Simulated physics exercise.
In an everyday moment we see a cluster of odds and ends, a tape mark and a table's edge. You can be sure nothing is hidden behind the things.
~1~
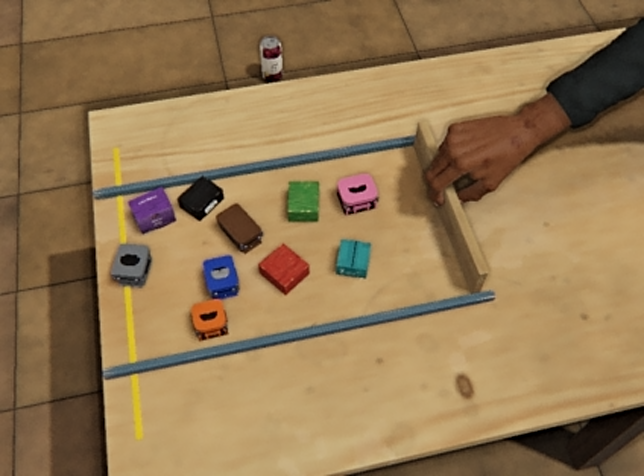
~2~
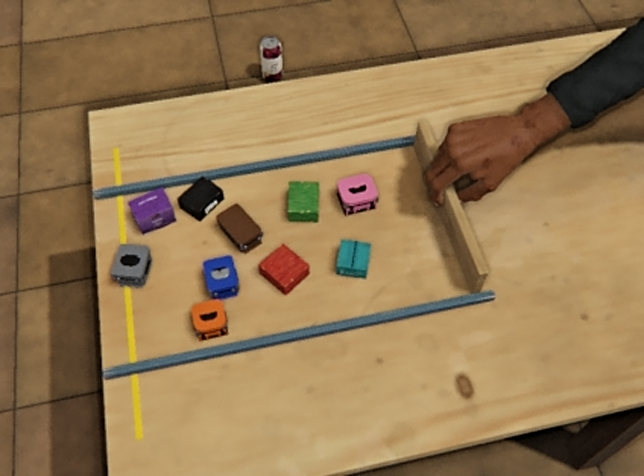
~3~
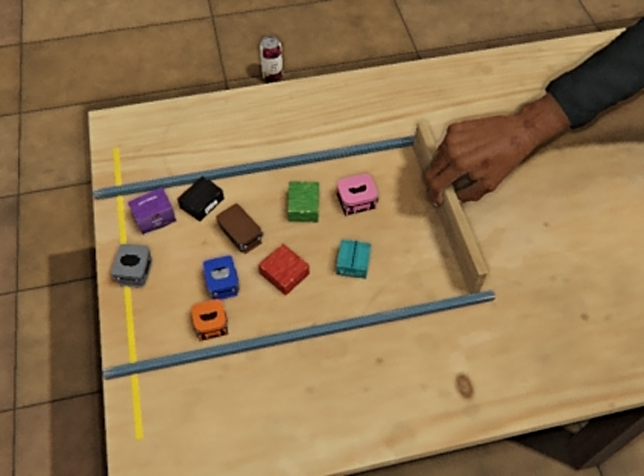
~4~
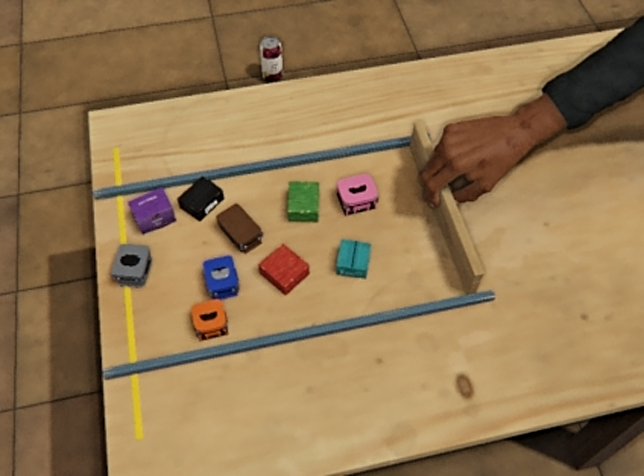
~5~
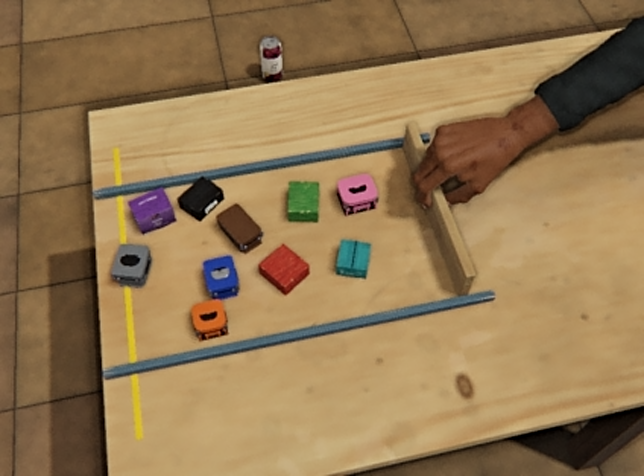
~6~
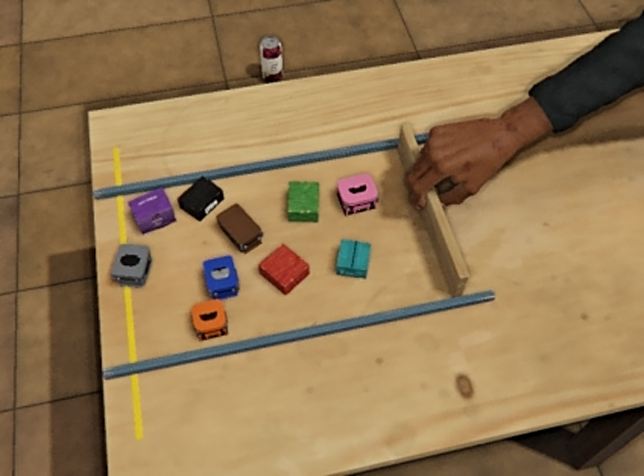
A hand slid an upright wooden board slowly a short way to the left between two blue rails on a table, while the small colourful cases scattered near the yellow tape line stayed still.
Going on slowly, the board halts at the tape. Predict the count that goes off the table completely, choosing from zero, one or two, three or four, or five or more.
I expect at least five pieces to go over the edge.
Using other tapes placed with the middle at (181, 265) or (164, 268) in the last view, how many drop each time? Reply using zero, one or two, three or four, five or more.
First just one or two, second either three or four.
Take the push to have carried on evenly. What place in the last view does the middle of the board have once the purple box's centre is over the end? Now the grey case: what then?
The middle is at (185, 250) when it's the purple box, and at (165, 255) when it's the grey case.
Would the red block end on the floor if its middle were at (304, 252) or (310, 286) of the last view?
Results in order - still up; still up.
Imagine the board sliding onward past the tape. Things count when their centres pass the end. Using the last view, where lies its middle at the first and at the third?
Earlier crossing: About (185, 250); later crossing: About (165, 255).
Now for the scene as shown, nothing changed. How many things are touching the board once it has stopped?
Total: 5.
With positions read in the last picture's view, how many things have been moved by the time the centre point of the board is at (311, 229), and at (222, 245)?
5 at one spot and 10 at the other.
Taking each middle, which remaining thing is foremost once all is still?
That would be the brown case.
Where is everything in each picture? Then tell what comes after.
The first frame shows grey case (133, 266); purple box (152, 211); orange case (210, 320); board (447, 204); tape (126, 275).
The second frame shows purple box (153, 212); pink case (357, 195).
The third frame shows orange case (210, 321); red block (284, 269).
The fourth frame shows grey case (133, 266); board (444, 204).
The fifth frame shows purple box (153, 212); brown case (240, 229).
The sixth frame shows grey case (133, 266); purple box (153, 212); orange case (210, 321); board (430, 207); tape (126, 275).
Soon after, none off yet; grey case at rest near (133, 266); purple box at rest near (153, 212); orange case at rest near (210, 321).
At rest, the number that fall off is five or more; fallen, green block, red block, blue case, purple box and grey case.
